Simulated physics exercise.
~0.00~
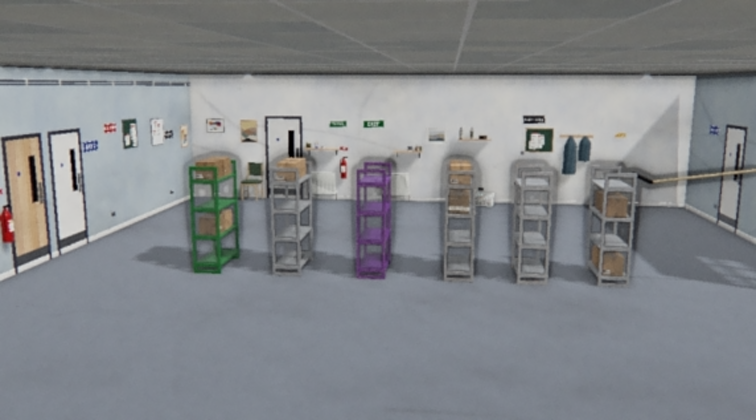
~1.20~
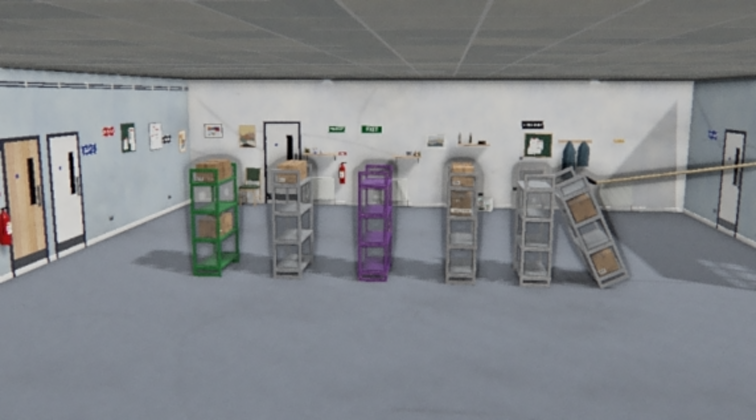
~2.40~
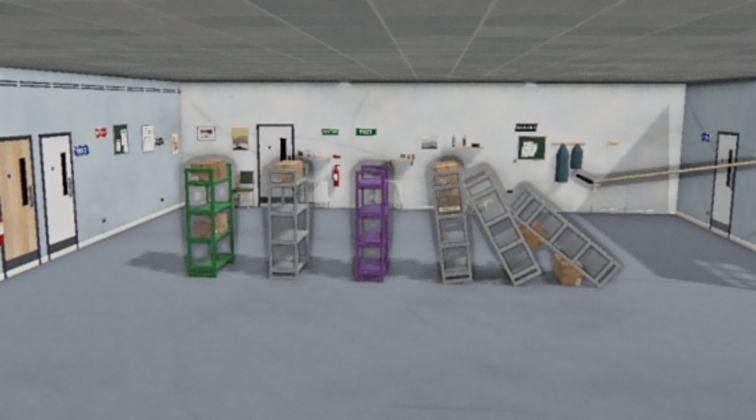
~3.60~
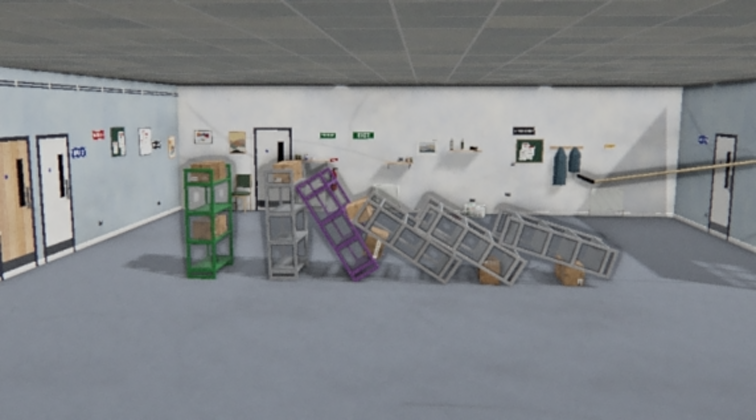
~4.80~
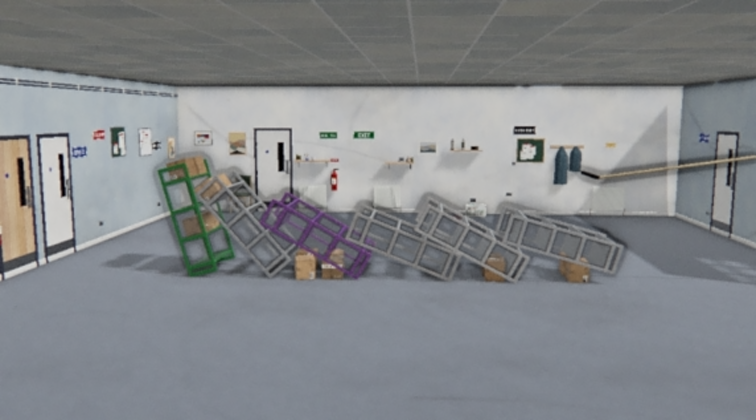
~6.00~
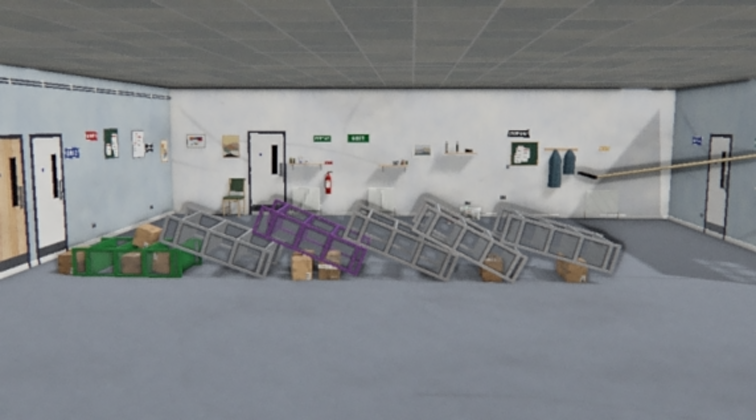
A pale pole reaches in from the right toward six tall shelving units standing in a row across a grey-floored room with white and blue walls, seen from the front. The leftmost unit is green, the third is purple and the rest are grey, some holding brown cartons. The rightmost unit tips left into its neighbour, and the grey units topple leftward in turn, spilling cartons. The purple one leans over next, knocking the grey unit beyond it into the green one. Finally the green unit lies flat at the left, the others slumped in an overlapping line, none left standing.
